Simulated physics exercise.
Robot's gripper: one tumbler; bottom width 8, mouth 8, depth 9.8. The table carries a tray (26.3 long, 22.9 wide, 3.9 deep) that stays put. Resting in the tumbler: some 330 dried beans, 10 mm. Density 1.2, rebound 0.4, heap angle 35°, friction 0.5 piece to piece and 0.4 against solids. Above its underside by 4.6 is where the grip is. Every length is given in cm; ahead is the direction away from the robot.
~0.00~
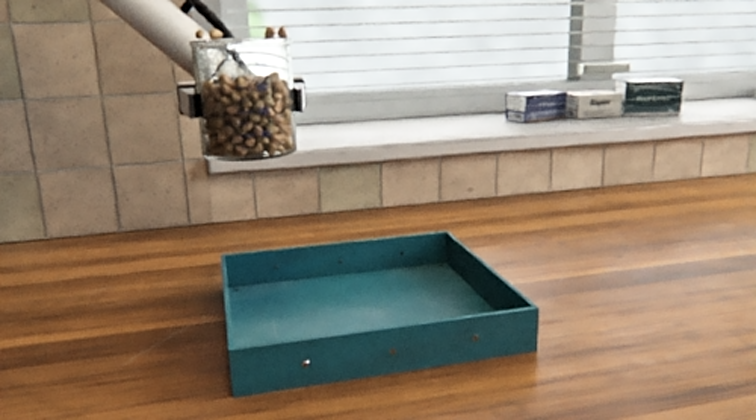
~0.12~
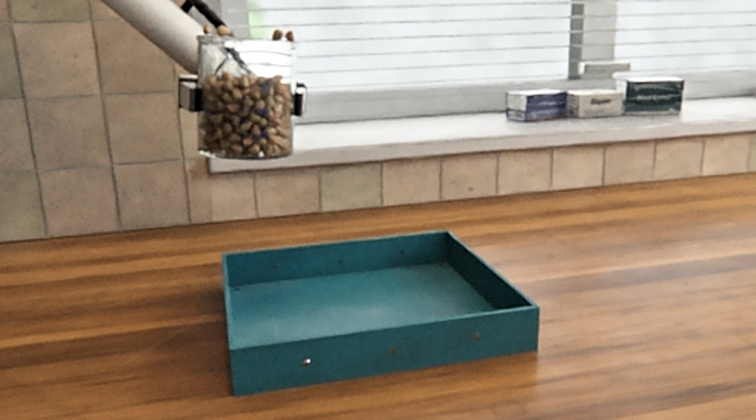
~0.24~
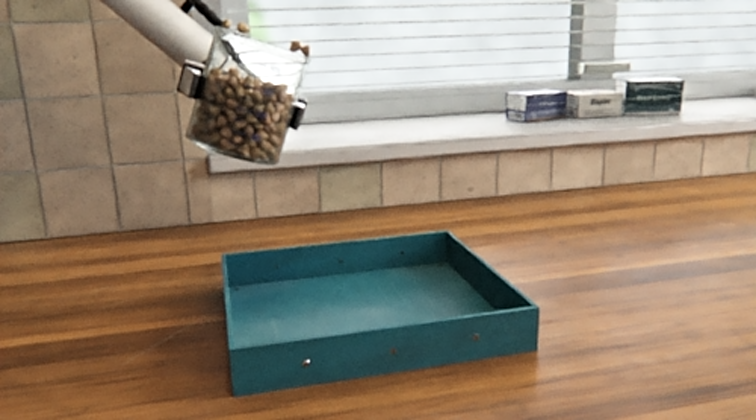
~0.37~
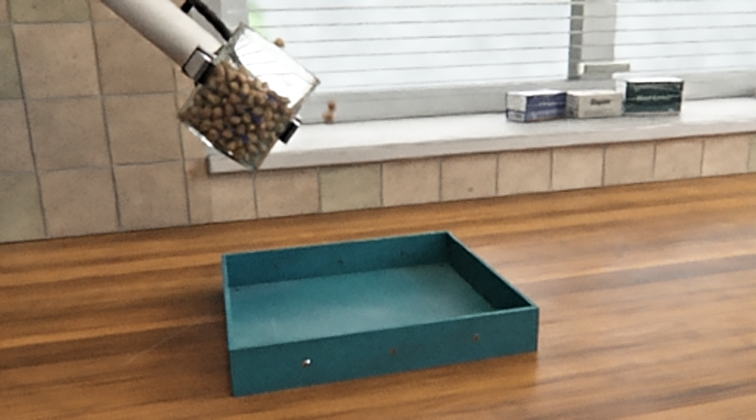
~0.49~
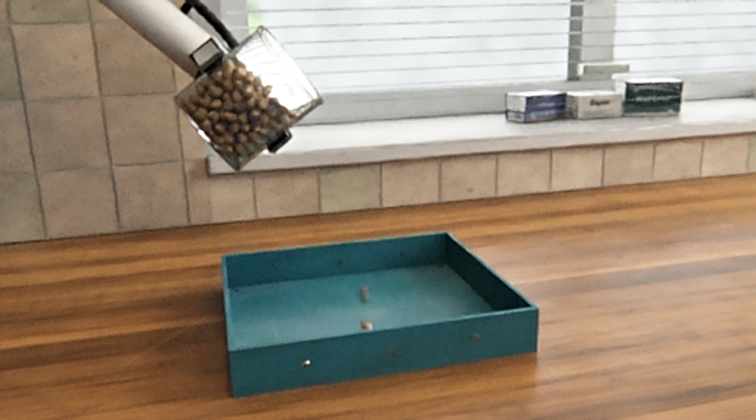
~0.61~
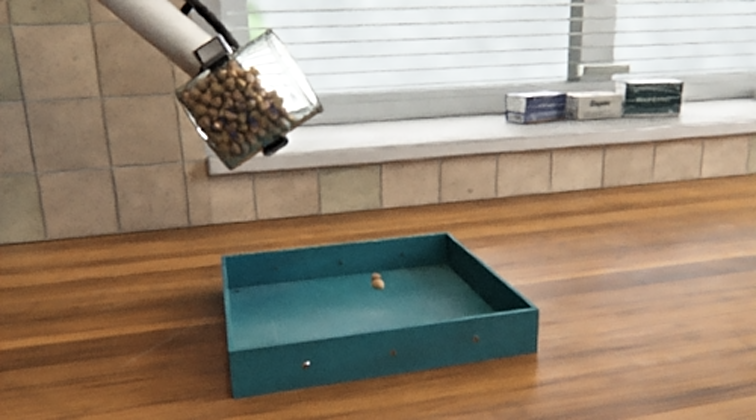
On a wooden counter by a window, a teal tray sits below a robot gripper holding a clear tumbler of dried beans; the gripper tilts the tumbler forward to the right, and two beans drop into the tray.
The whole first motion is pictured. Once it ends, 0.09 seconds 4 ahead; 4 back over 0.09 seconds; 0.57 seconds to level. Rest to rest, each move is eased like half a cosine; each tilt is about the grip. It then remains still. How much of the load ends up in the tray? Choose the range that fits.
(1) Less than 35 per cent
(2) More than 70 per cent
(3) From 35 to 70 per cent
1.
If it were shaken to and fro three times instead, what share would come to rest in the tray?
25 per cent.
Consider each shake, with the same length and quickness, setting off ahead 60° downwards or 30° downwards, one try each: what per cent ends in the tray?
I'd say close to 0 percent for the first and close to 5 percent for the second.
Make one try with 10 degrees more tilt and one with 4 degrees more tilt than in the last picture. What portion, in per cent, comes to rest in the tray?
First try near 25 %, second near 20 %.
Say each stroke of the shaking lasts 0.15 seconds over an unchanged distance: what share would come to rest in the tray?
Roughly 0 percent then.
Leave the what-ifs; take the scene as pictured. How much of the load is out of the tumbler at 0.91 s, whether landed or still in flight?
By then near 15 % is out.
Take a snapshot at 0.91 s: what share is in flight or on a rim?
About 11 %.
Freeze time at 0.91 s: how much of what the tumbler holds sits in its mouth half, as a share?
Roughly 35 per cent.
After 0.91 s, tilted 54° forward, highest piece 24 above the table; 286 in the tumbler, 11 in the tray, 35 in flight or on a rim.
After 1.21 s, tilted 10° forward, highest piece 27 above the table; 283 in the tumbler, 47 in the tray, 1 on the table or floor, 1 in flight or on a rim.
After 1.56 s, level, highest piece 27 above the table; 283 in the tumbler, 48 in the tray, 1 on the table or floor.
After 2.61 s, level, highest piece 26 above the table; 283 in the tumbler, 48 in the tray, 1 on the table or floor.
In the end, 283 in the tumbler, 48 in the tray, 1 on the table or floor. That is 14 % in the tray.
